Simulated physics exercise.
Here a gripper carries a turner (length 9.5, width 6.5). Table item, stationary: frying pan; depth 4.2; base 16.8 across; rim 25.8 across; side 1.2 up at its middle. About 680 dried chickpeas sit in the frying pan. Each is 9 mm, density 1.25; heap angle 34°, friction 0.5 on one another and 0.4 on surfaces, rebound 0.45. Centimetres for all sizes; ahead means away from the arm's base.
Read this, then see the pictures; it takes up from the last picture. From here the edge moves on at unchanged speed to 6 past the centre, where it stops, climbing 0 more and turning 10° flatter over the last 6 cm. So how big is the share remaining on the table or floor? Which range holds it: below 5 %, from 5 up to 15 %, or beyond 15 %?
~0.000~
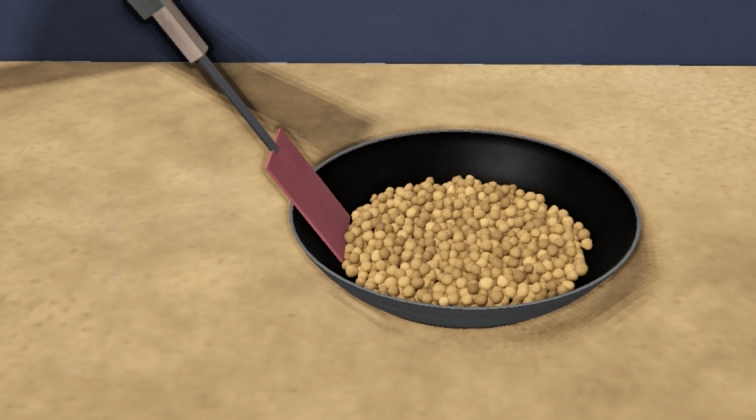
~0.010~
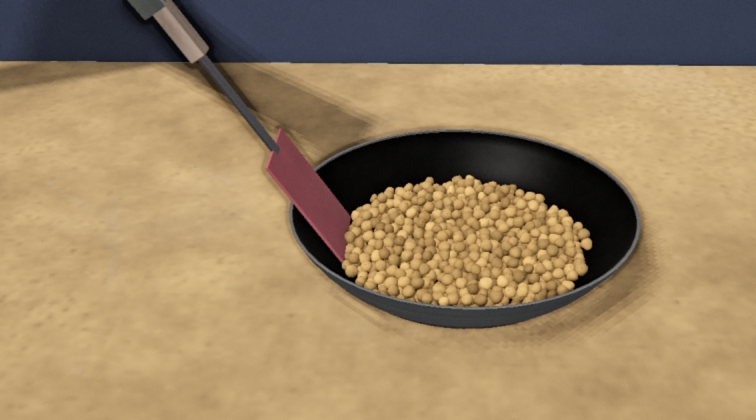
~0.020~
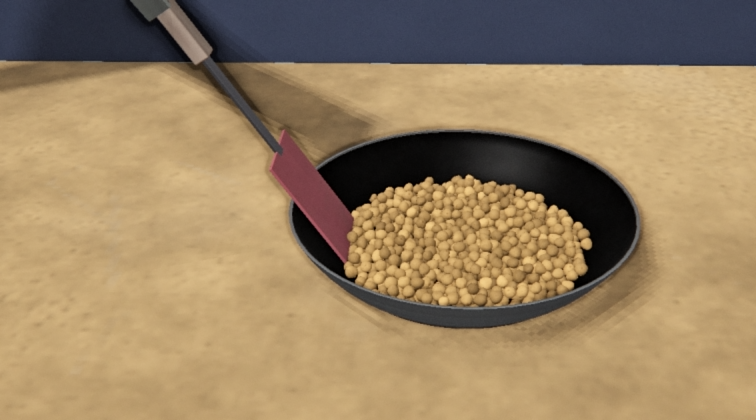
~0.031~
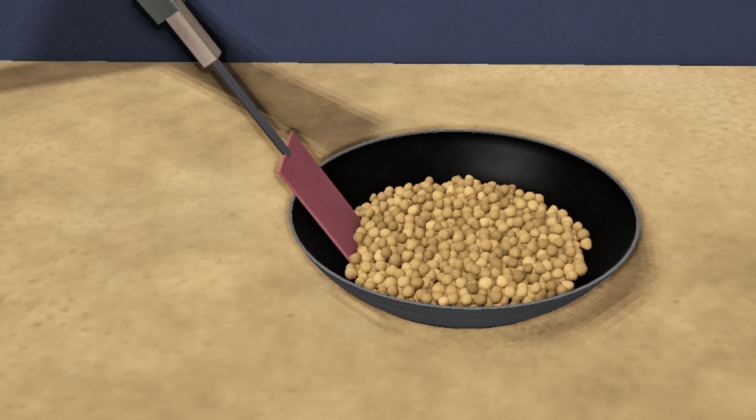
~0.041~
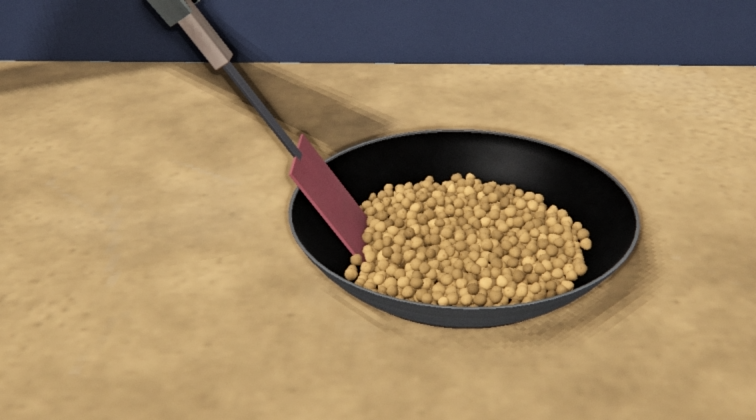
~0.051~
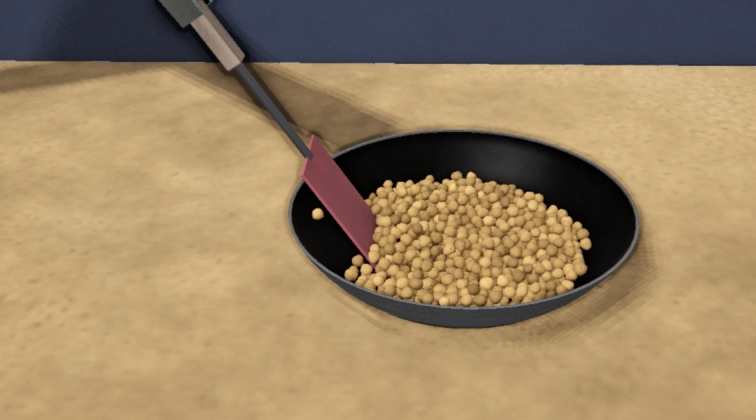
The range below 5 %.
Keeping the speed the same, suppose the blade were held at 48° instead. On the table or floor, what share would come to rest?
I'd put it at about 0 per cent.
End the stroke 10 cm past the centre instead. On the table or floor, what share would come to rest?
Near 20 per cent.
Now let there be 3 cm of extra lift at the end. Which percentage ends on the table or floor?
About 0 %.
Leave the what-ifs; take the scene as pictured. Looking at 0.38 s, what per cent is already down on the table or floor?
My estimate is roughly 0 %.
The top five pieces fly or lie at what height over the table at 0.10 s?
About 5 centimetres.
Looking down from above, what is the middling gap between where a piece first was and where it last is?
Some 3 cm.
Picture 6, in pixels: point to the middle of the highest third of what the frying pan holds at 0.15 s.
The middle lies somewhere about (496, 227).
After 0.10 s, sloping 57°, highest piece 9 above the table; 682 in the frying pan, 1 on the blade or in flight.
After 0.15 s, sloping 53°, highest piece 14 above the table; 682 in the frying pan, 1 on the blade or in flight.
After 0.38 s, sloping 47°, highest piece 5 above the table; 681 in the frying pan, 2 on the table or floor.
After 1.43 s, sloping 47°, highest piece 5 above the table; 681 in the frying pan, 2 on the table or floor.
In the end, 681 in the frying pan, 2 on the table or floor. That is 0 % on the table or floor.
